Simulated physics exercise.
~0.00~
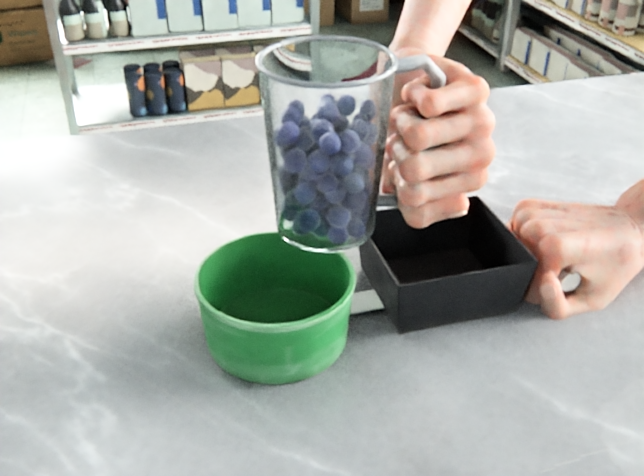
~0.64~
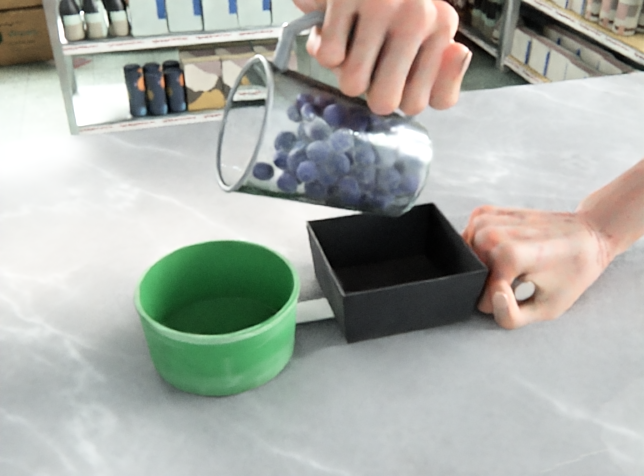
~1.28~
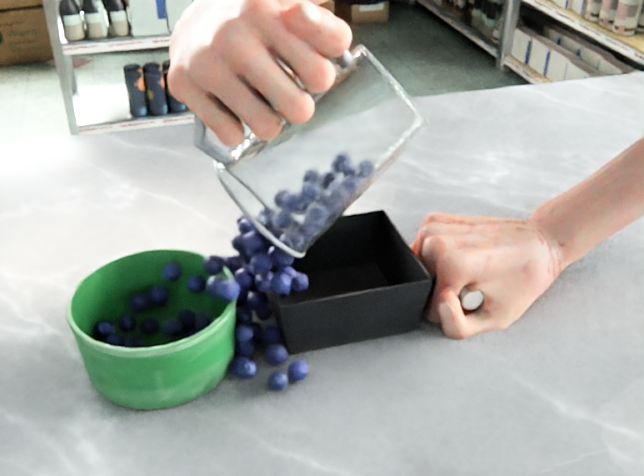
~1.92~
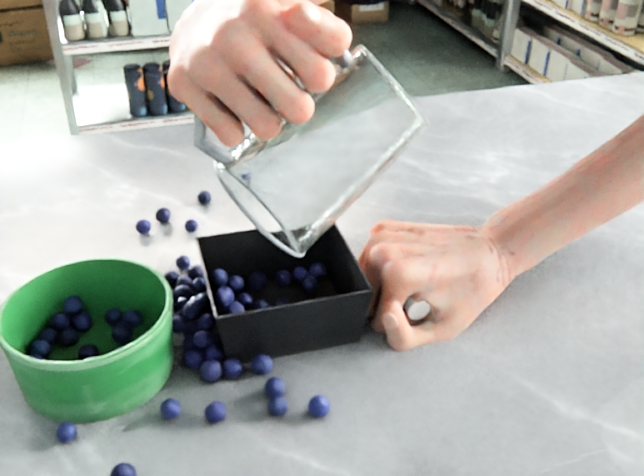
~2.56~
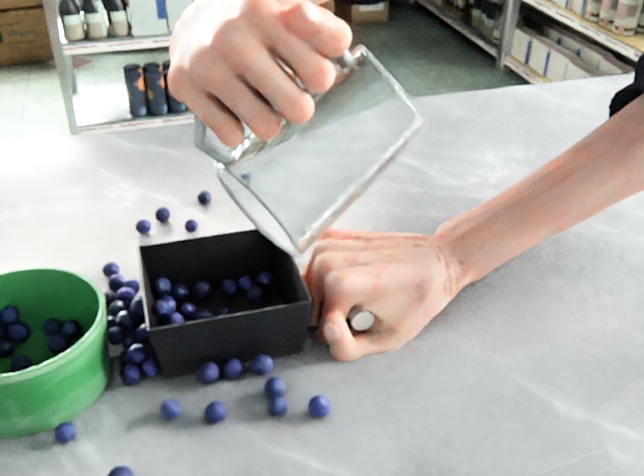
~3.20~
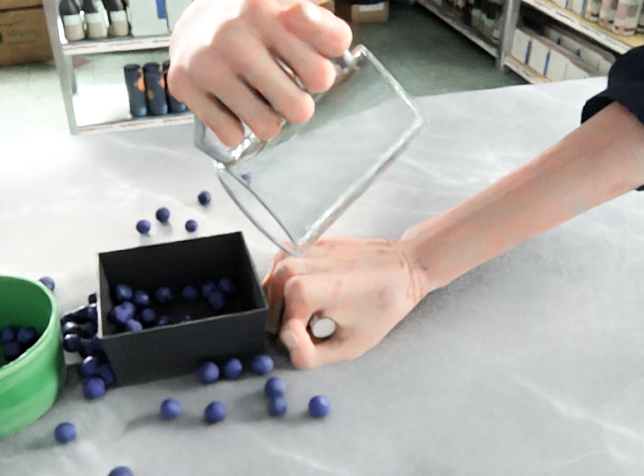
On a marble-look counter, a hand tips a clear cup of blueberries while another hand pushes a black tin and green dish steadily left; berries land in both containers, but many scatter on the counter, and the emptied cup stays tilted.
